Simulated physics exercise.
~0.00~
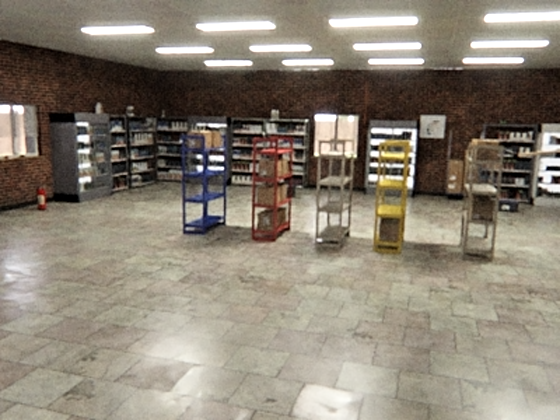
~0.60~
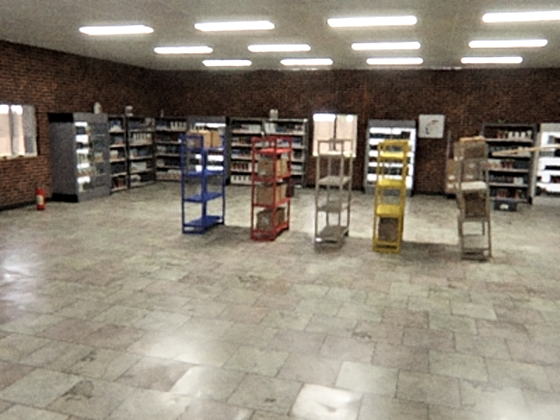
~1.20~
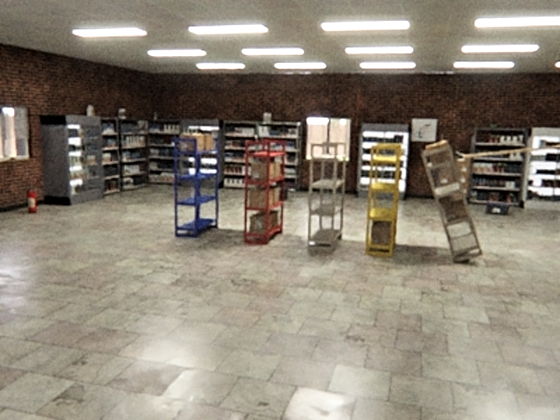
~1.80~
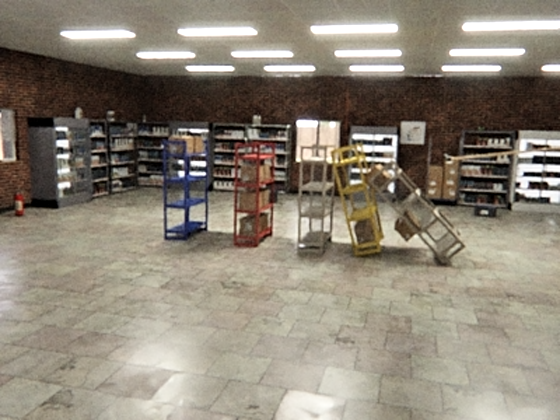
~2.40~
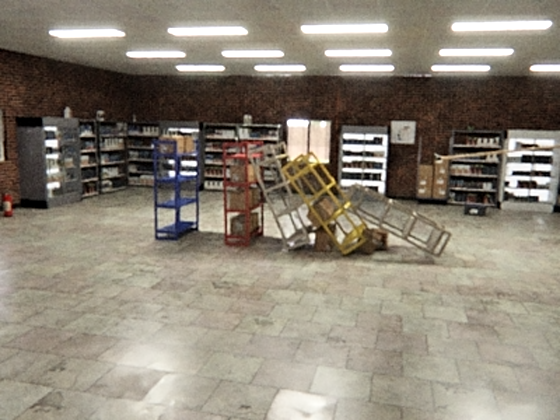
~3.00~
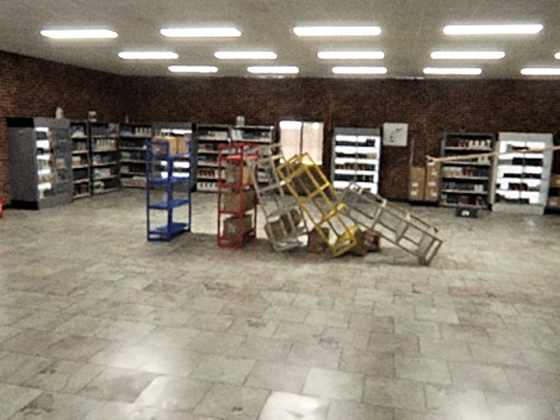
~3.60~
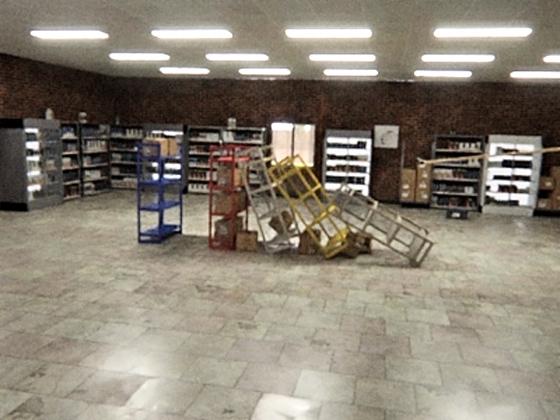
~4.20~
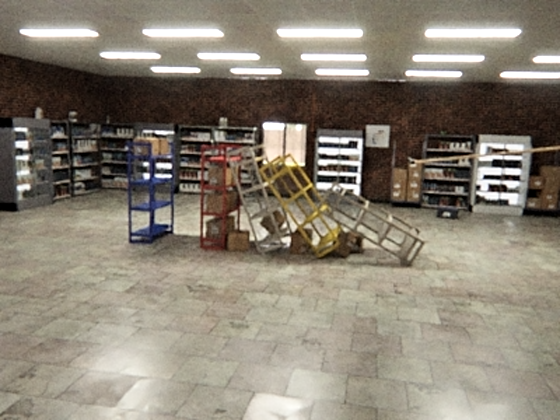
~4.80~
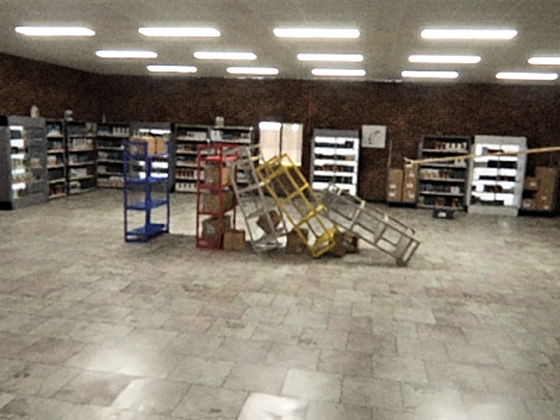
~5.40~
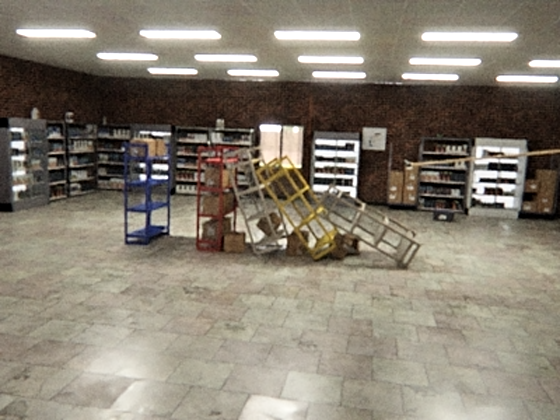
In a shop, the rightmost rack tips left into the yellow one, which topples onto the grey; red and blue stay standing.
